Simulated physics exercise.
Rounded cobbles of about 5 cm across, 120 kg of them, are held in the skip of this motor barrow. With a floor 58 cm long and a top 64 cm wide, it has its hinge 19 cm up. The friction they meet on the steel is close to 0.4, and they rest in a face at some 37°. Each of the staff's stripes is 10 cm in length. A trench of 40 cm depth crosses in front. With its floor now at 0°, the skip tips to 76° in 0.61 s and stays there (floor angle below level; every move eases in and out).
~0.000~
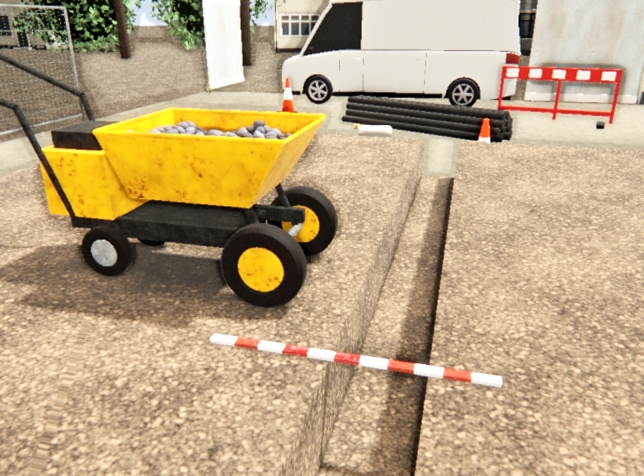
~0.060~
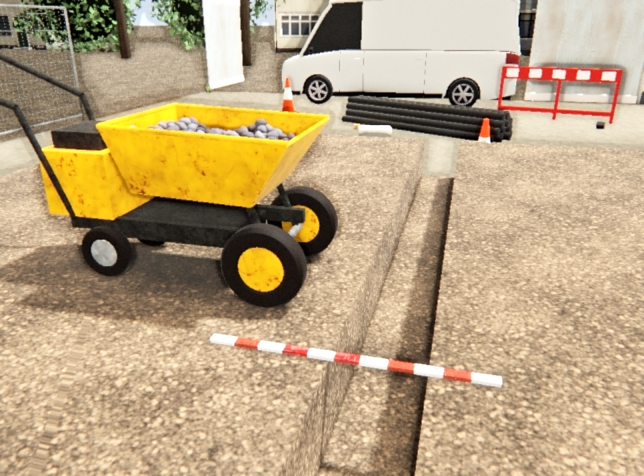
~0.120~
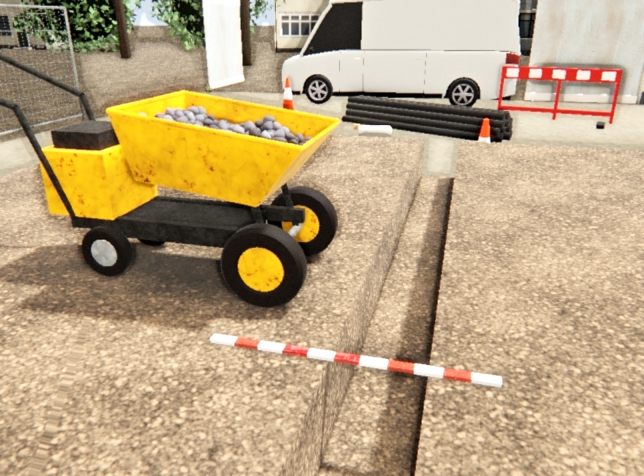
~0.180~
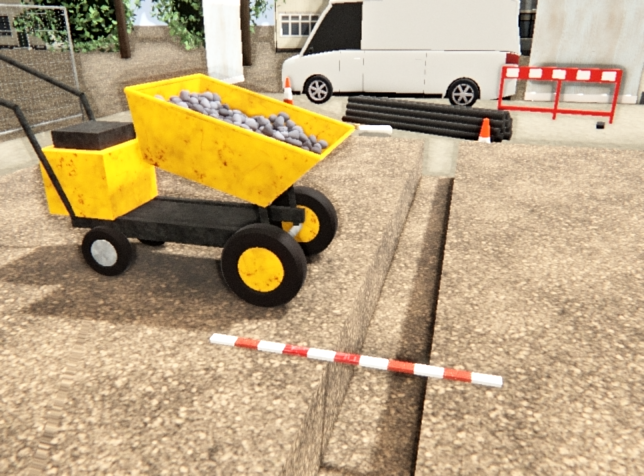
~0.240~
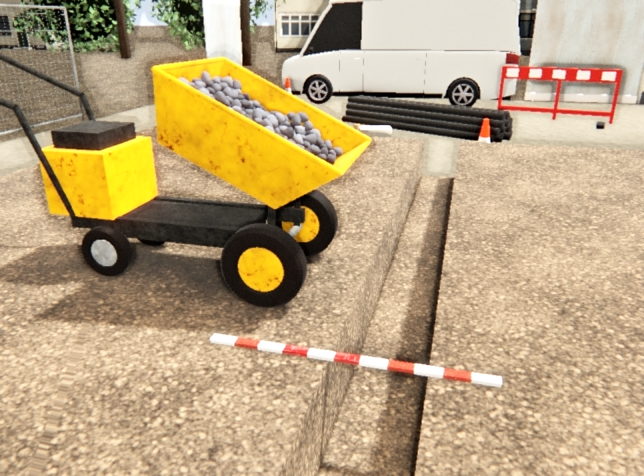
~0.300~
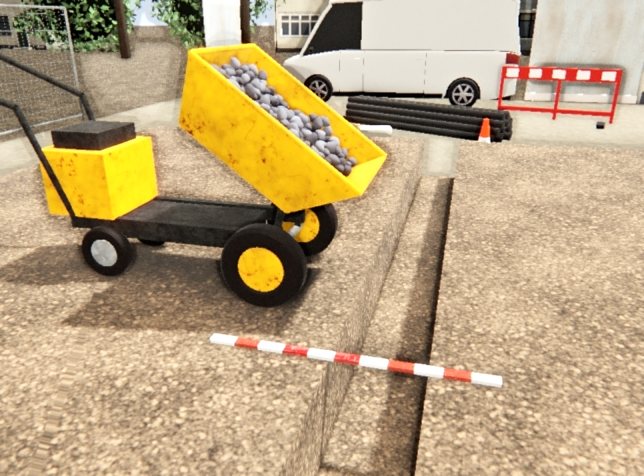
A yellow motor barrow tilts its skip of grey cobbles steeply forward to the right.
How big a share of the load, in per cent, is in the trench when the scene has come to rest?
A share of about 29 percent.
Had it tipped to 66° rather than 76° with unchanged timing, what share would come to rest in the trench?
Roughly 30 per cent would end in the trench.
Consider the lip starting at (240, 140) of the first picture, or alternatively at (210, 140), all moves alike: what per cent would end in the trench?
Around 65 and then 90 percent.
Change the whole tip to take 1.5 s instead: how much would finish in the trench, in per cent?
Roughly 55 per cent would.
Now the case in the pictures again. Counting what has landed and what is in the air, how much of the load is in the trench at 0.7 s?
I'd say near 10 per cent at that time.
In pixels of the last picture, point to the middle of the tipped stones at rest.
In the last view, about (493, 296).
After 0.5 s the floor is at 65°; 100 % in the skip; the foremost stones are at (384, 214).
After 0.7 s the floor is at 76°; 59 % in the skip, 9 % in the trench, 32 % past the trench; the foremost stones are at (489, 303).
After 1.1 s the floor is at 76°; 8 % in the skip, 20 % in the trench, 72 % past the trench; the foremost stones are past the picture's edge.
After 3.0 s the floor is at 76°; 0 % in the skip, 29 % in the trench, 71 % past the trench; the foremost stones are past the picture's edge.
